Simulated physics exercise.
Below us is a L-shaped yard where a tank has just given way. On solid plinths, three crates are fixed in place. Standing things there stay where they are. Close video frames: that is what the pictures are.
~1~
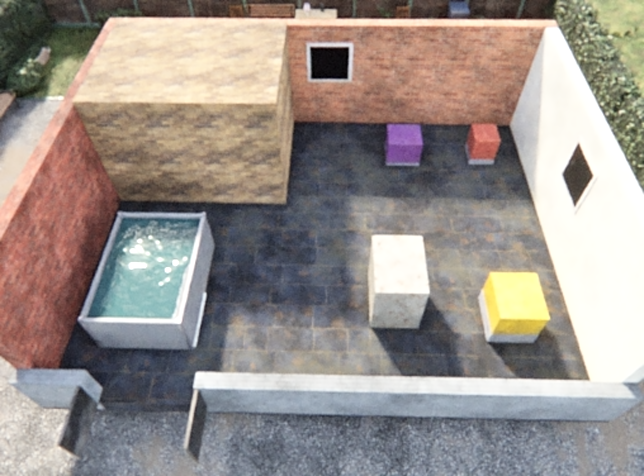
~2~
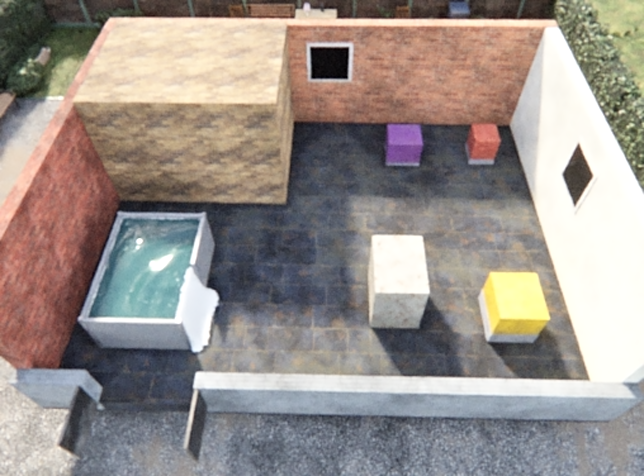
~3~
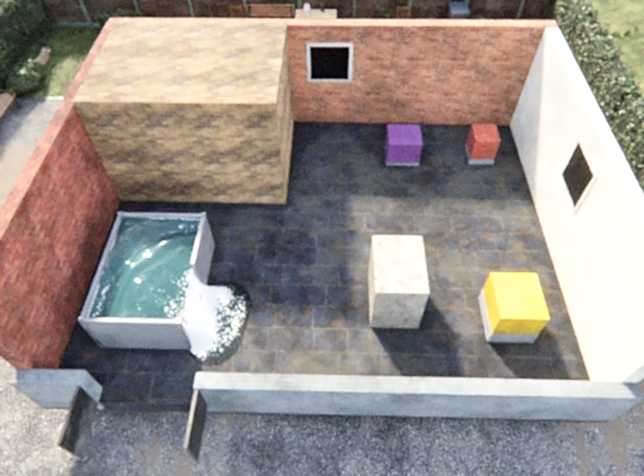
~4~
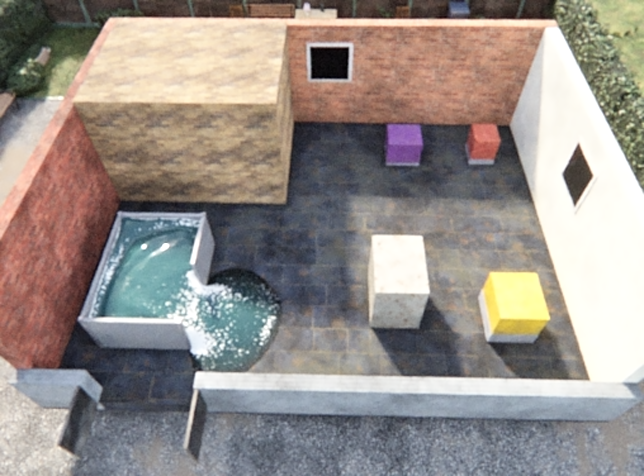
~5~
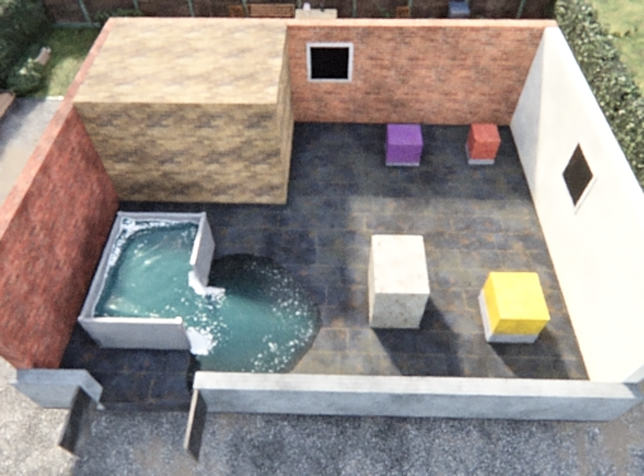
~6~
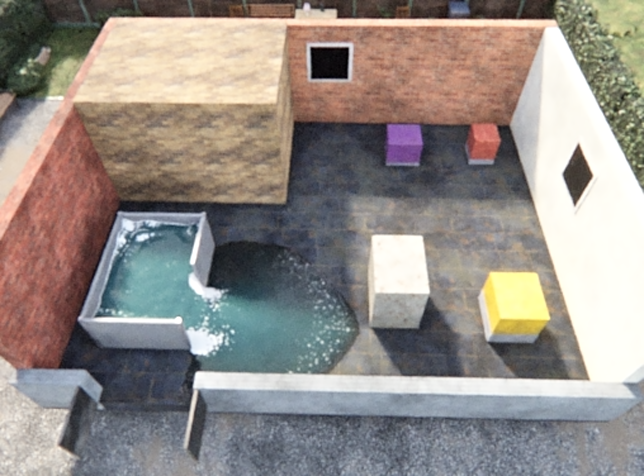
Water pouring through a gap in a white tank's right side, spreading across dark paving towards a pale block in a walled yard.
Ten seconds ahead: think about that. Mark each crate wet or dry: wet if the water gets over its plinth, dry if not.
Yellow crate dry, purple crate wet, red crate wet.
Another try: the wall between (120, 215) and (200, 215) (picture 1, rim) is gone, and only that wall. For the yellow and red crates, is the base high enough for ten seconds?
As I see it, the yellow crate is not reached, and the red crate is not reached.
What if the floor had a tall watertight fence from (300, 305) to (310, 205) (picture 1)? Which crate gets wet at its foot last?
I'd pick the red crate.
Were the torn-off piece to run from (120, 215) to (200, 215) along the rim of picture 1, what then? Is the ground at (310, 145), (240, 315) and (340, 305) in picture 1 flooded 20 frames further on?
Order as asked: Untouched, untouched, swamped.
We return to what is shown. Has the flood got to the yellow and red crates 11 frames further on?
Checking each: Yellow affirmative; red negative.
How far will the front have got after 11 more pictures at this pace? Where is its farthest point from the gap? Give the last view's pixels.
The wet edge reaches furthest near (593, 400).
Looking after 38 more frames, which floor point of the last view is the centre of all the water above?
Around pixel (396, 258) of the last picture.
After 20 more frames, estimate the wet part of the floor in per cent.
Roughly 65 percent.
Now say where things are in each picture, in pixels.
The open tank at (148, 266) is whole and still, in the first picture.
Water pours out at (193, 311) and has run to (195, 352), in the second picture.
Water pours out at (193, 311) and has run to (244, 295), in the third picture.
The front is at (278, 313), out from the gap at (193, 312), in the fourth picture.
Water pours out at (193, 312) and has run to (314, 332), in the fifth picture.
Water pours out at (193, 311) and has run to (351, 336), in the sixth picture.
A moment on, water covers 30 % of the floor; the yellow crate water round its plinth, the purple crate not reached, the red crate not reached.
Next, water covers 35 % of the floor; the yellow crate water round its plinth, the purple crate not reached, the red crate not reached.
Then, water covers 65 % of the floor; the yellow crate water round its plinth, the purple crate water round its plinth, the red crate water round its plinth.
Later, water covers 80 % of the floor; the yellow crate water round its plinth, the purple crate water round its plinth, the red crate water round its plinth.
In the end, water covers 80 % of the floor; the yellow crate stayed above the water, the purple crate was topped, the red crate was topped.
